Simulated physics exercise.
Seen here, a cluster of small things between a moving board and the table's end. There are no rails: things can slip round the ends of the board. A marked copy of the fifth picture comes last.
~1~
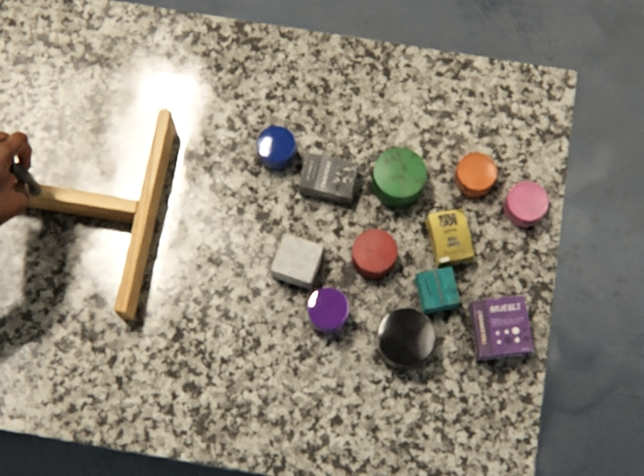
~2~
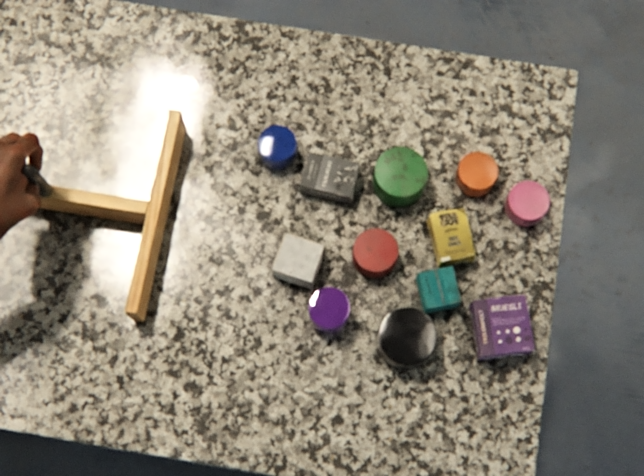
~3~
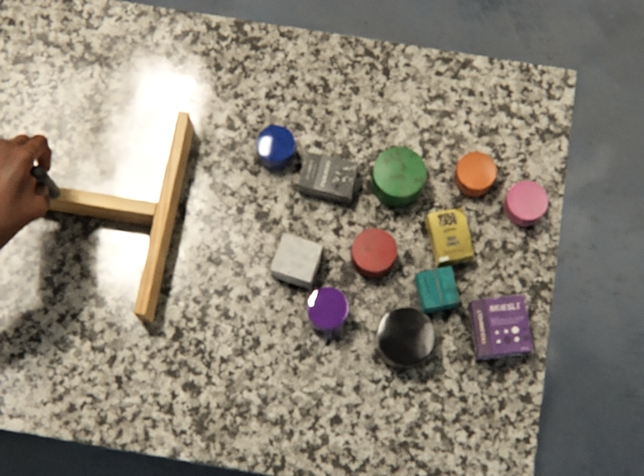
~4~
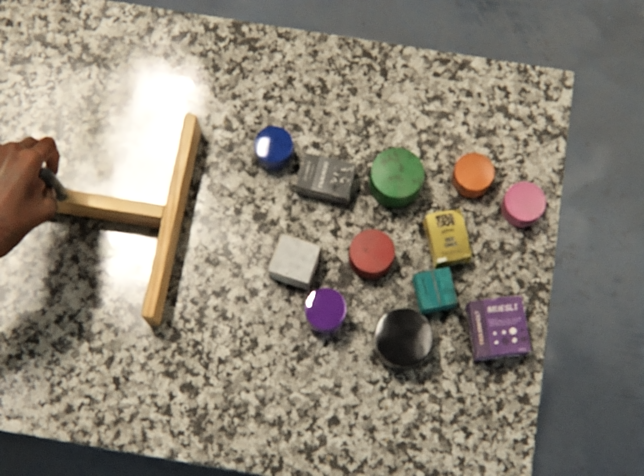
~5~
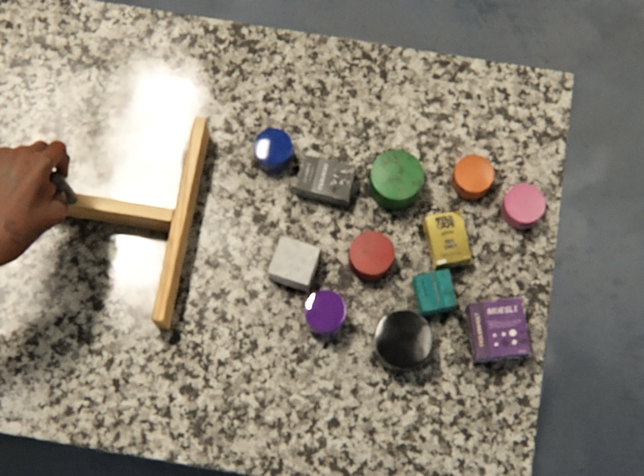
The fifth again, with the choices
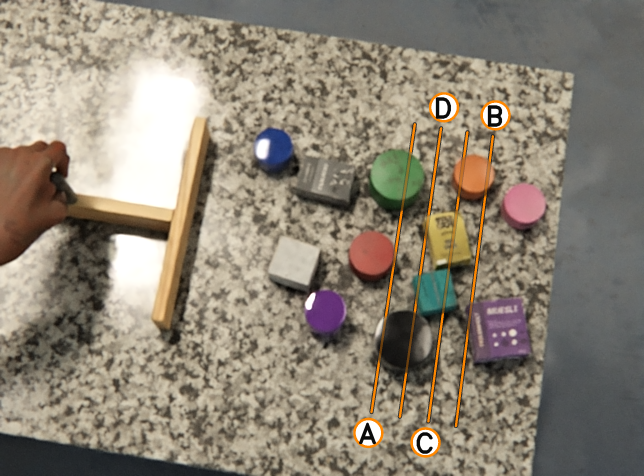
A hand gripped a wooden T-shaped pusher and slid it slowly a short way right across a speckled countertop, toward a cluster of colourful little tubs, tins and packets, which stayed still and untouched.
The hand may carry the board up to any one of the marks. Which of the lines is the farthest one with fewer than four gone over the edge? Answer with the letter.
As far as mark B.
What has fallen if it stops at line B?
The purple packet goes over.
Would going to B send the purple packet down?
By then, yes.
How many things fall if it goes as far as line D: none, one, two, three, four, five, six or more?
In all, none.
On the copy, A at (394, 262); B at (475, 275); C at (449, 271); D at (421, 267).
On B. First, board (286, 233); blue pot (329, 153); grey packet (348, 194).
Then, board (394, 250); orange tub (503, 171); yellow packet (477, 234).
Finally, board (476, 263); purple packet over the edge; pink jar (558, 210); one fallen.
By contrast, A is within the limit but short; C is within the limit but short; D is within the limit but short.
